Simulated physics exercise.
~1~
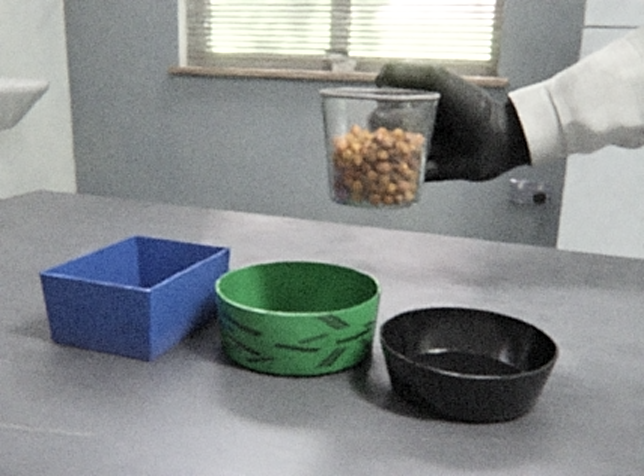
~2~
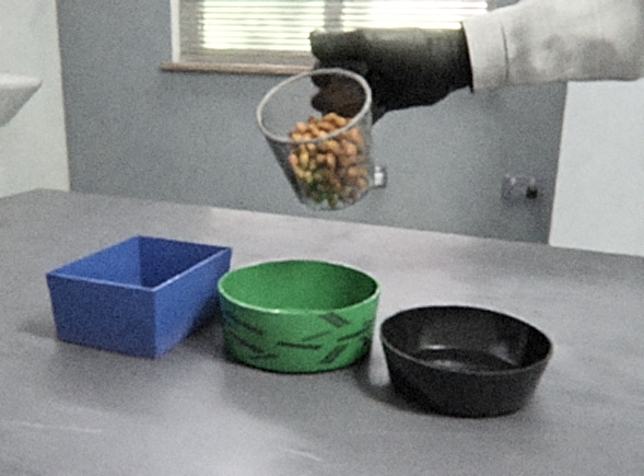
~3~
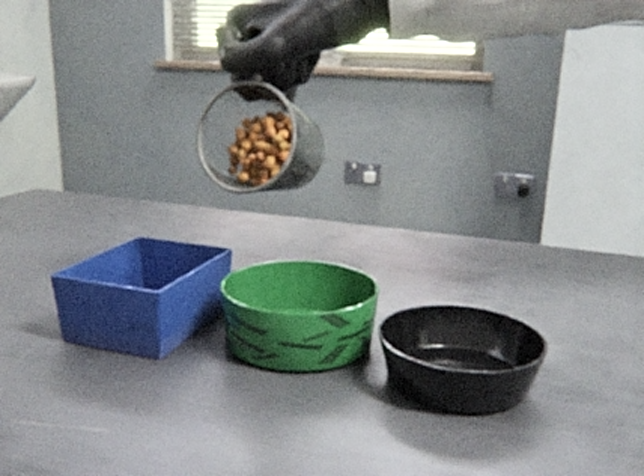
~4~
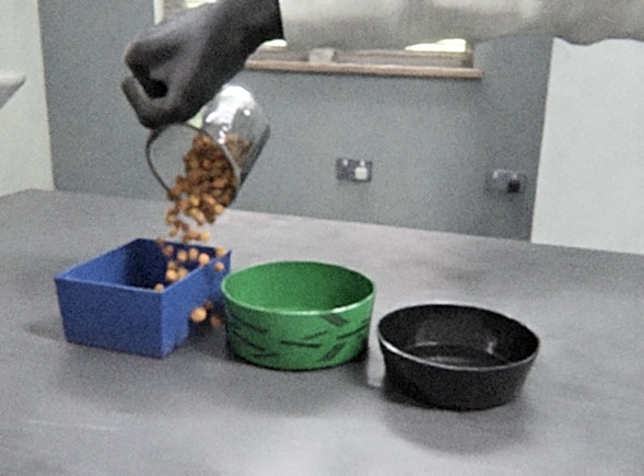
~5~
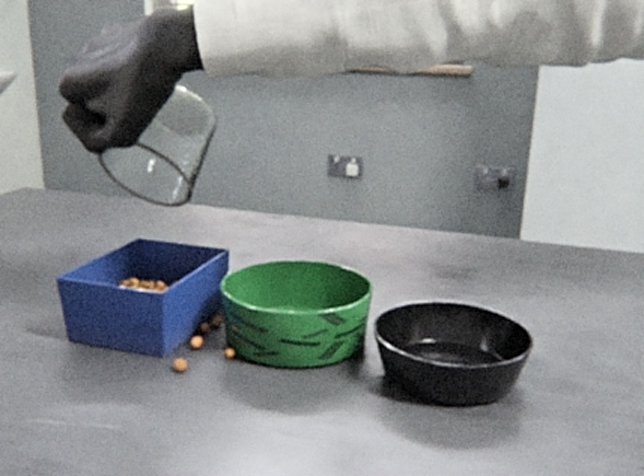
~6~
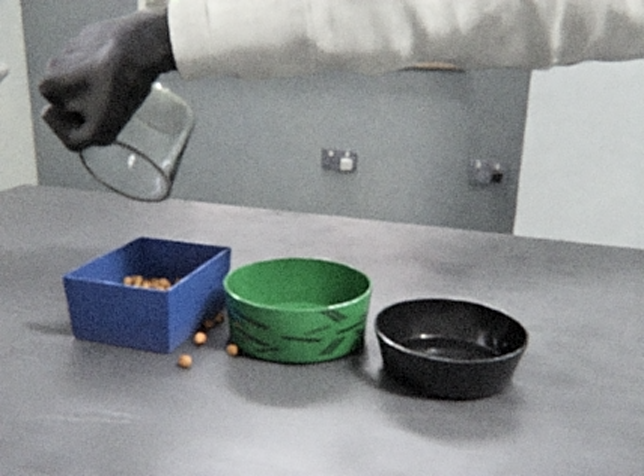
On a grey tabletop with a blue tin, a green dish and a black dish, a gloved hand carried a clear cup of roasted chickpeas leftward and tipped it over the tin, where most landed while a few ended up on the table nearby.
